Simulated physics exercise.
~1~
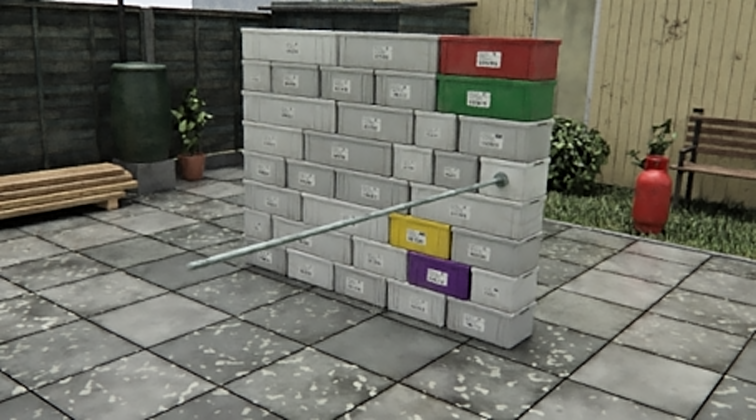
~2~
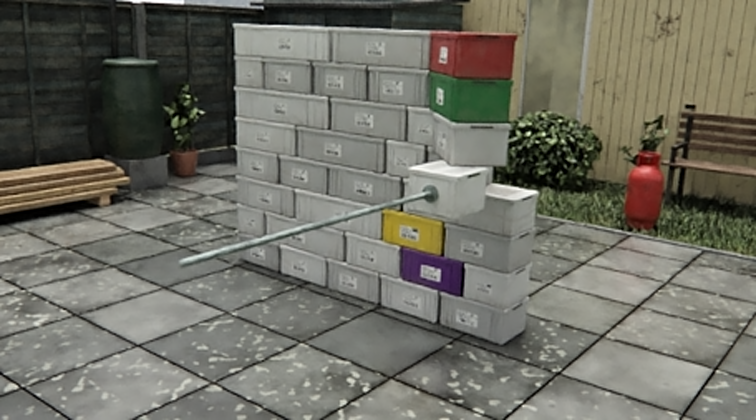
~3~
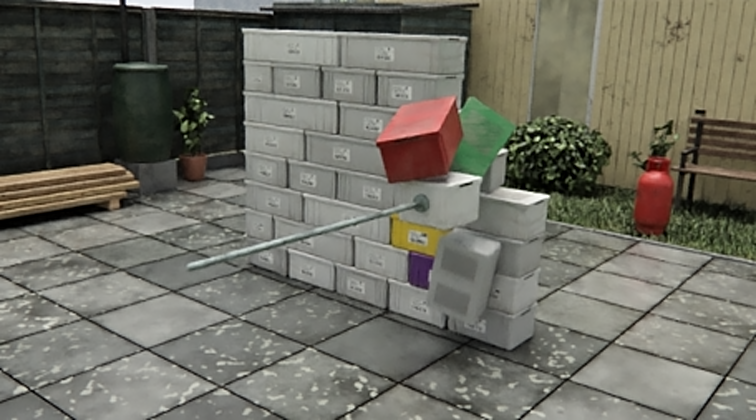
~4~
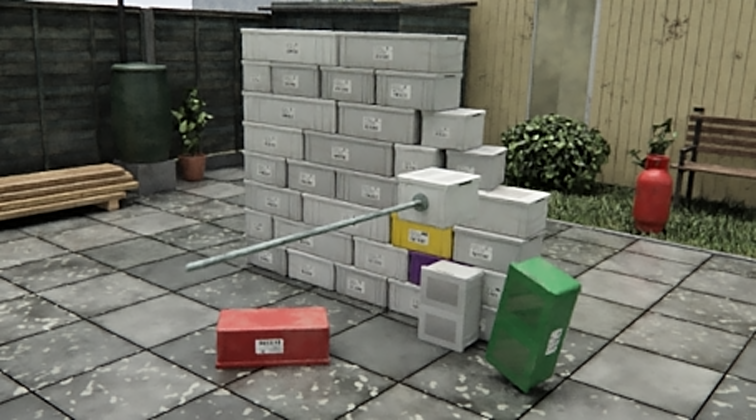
A wall of lidded pale grey totes, one piece thick with staggered joints, stands on a paved yard before fences, seen from a slightly swaying camera. Red and green totes sit at its upper right end, with yellow and purple ones lower down. A thin rod attached to a grey tote at the right end draws it out to the left, and the totes above shift with it. The red, green and another grey tote then tip and tumble down. The red one lands upside down on the paving at the front, the green on its side at right, while yellow and purple stay put.
